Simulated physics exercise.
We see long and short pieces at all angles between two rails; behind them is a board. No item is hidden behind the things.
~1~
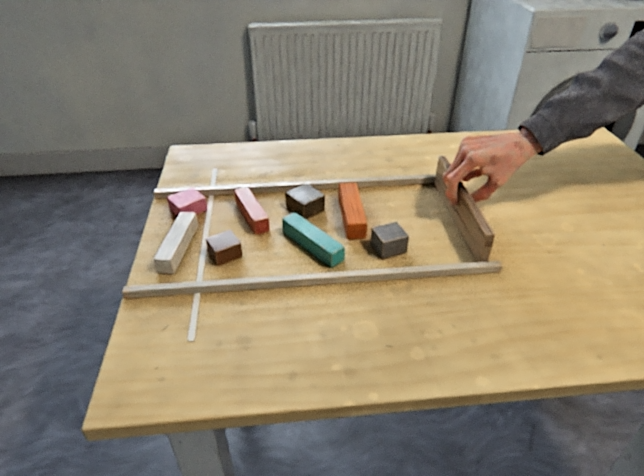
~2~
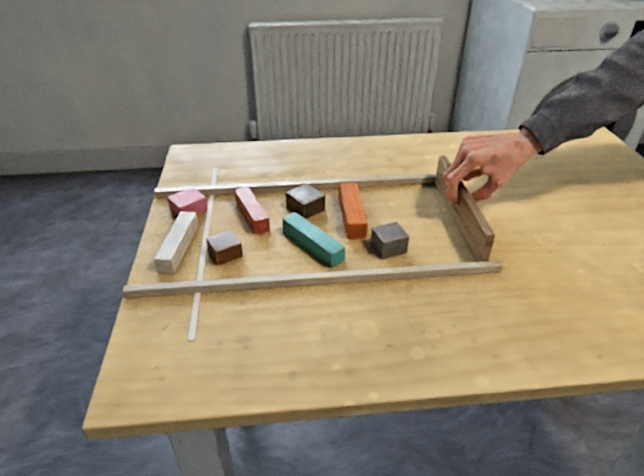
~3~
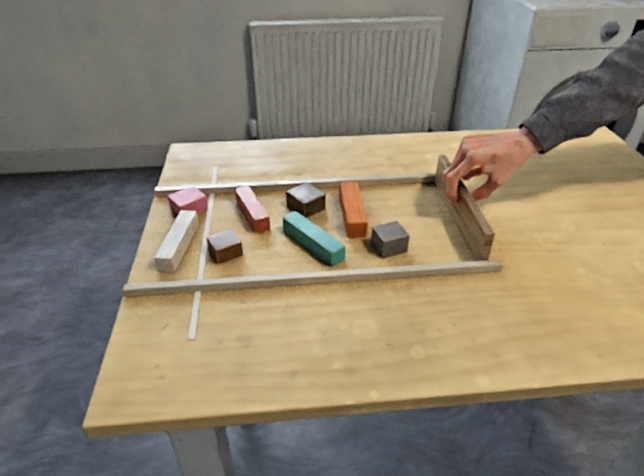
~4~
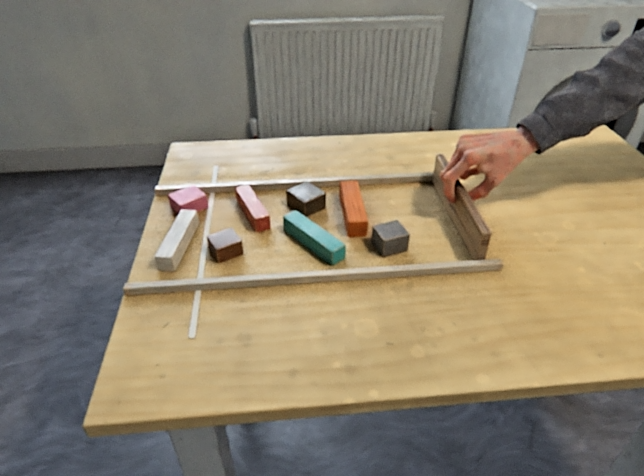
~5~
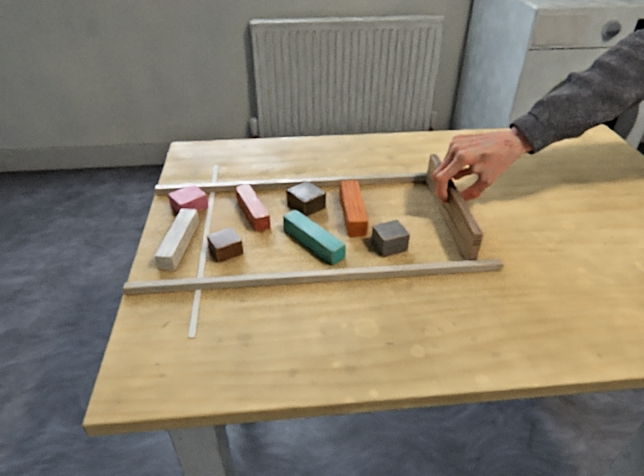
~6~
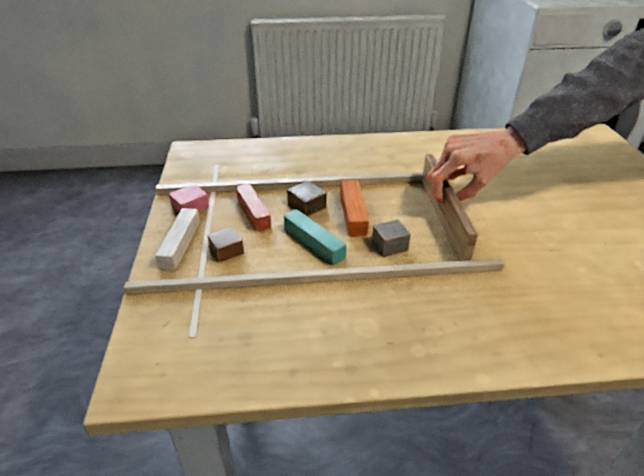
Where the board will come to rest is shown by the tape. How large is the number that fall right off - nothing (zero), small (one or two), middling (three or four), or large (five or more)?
Small - one or two.
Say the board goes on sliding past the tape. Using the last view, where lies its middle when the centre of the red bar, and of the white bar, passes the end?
With the red bar it sits around (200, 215), with the white bar around (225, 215).
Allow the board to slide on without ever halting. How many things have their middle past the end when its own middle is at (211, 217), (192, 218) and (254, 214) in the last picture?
The numbers past the end are 2, 4 and 0.
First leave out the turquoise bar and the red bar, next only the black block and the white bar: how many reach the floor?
1 in the first case and 0 in the second.
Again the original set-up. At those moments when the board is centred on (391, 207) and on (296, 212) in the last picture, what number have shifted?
By then 1, and later 5.
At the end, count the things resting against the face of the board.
It touches 2.
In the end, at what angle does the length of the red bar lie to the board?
Around 0 degrees.
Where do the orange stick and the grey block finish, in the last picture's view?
You'll see the orange stick at (199, 215), with the grey block at (188, 248).
Soon after, none off yet; white bar at rest near (179, 238); pink block at rest near (189, 200); brown block at rest near (226, 244).
Then, none off yet; white bar at rest near (179, 238); pink block at rest near (189, 200); brown block moving near (218, 244).
At rest, the number that fall off is one or two; fallen, pink block and white bar.
